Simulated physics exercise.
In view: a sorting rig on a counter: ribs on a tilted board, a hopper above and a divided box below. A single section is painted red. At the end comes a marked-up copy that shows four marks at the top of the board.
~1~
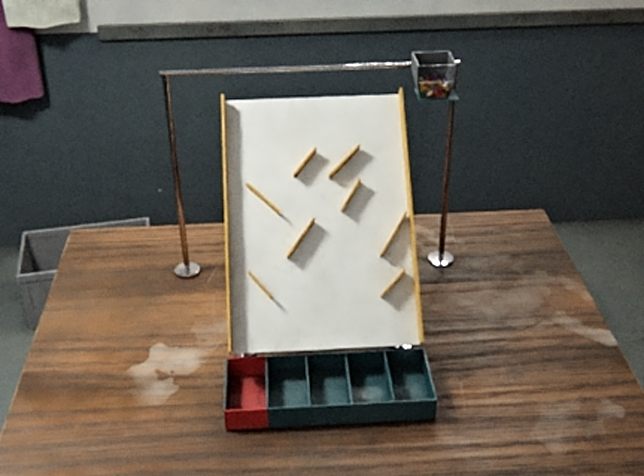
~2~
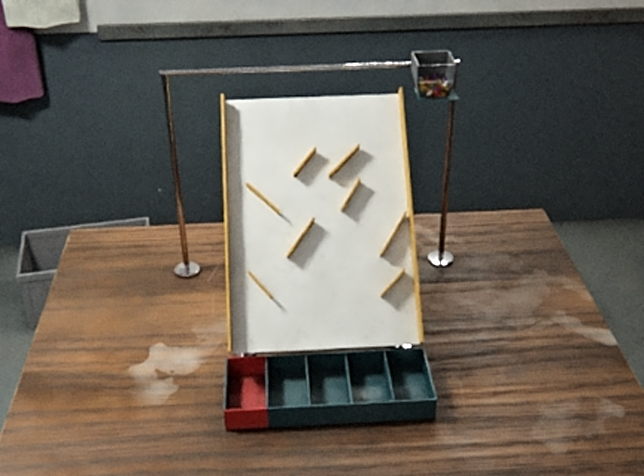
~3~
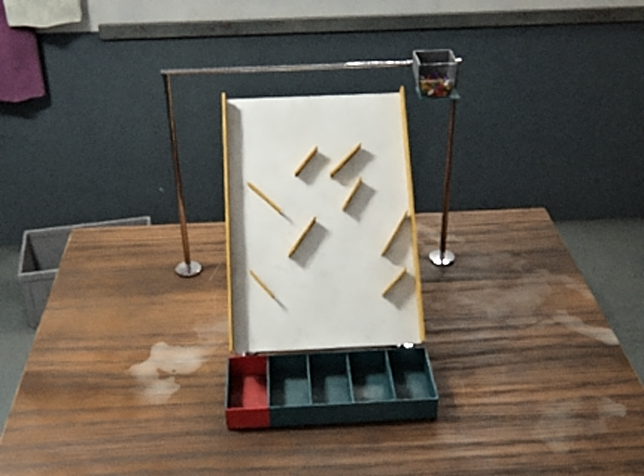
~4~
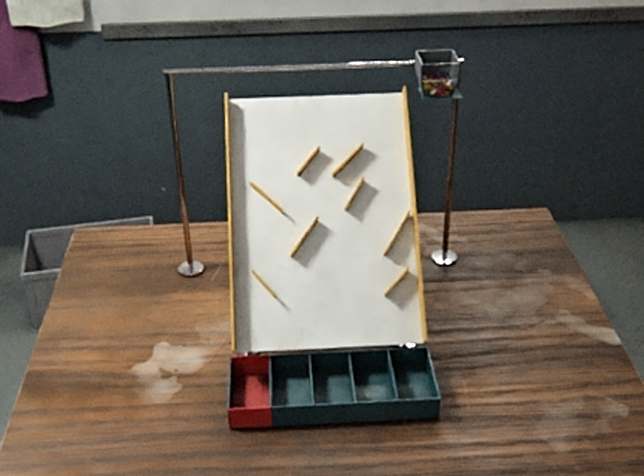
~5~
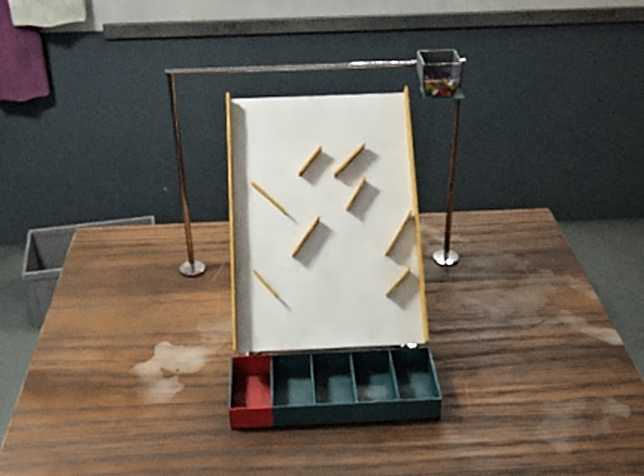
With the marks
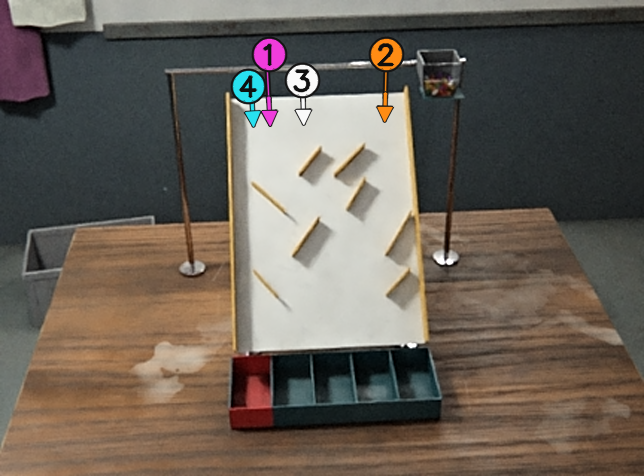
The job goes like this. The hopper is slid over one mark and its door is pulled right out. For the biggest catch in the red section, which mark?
The best mark is 4.
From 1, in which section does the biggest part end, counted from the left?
The second from the left.
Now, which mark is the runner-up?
That would be 1.
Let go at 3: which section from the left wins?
The second.
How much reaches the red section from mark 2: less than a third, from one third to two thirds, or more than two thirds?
Less than a third.
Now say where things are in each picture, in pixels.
The first frame shows hopper near (432, 87), jelly beans, door shut.
The second frame shows ribs (294, 174) to (315, 147), (329, 175) to (360, 144), (247, 183) to (280, 211).
The third frame shows ribs (343, 208) to (361, 177), (289, 255) to (315, 217), (383, 253) to (407, 211).
The fourth frame shows ribs (252, 270) to (276, 296), (385, 294) to (409, 268).
The fifth frame shows red section near (251, 416), number 1 of 5 from the left.
On the marked copy, mark 1 meets the board at (269, 120); mark 2 meets the board at (384, 116); mark 3 meets the board at (303, 119); mark 4 meets the board at (253, 121).
For mark 1, close to a quarter in the red section, the bulk in other sections.
For mark 2, none at all in the red section, all but a few in other sections, only a few held on the board.
For mark 3, none at all in the red section, all but a few in other sections, only a few held on the board.
For mark 4, close to a third in the red section, close to half in other sections, only a few held on the board.
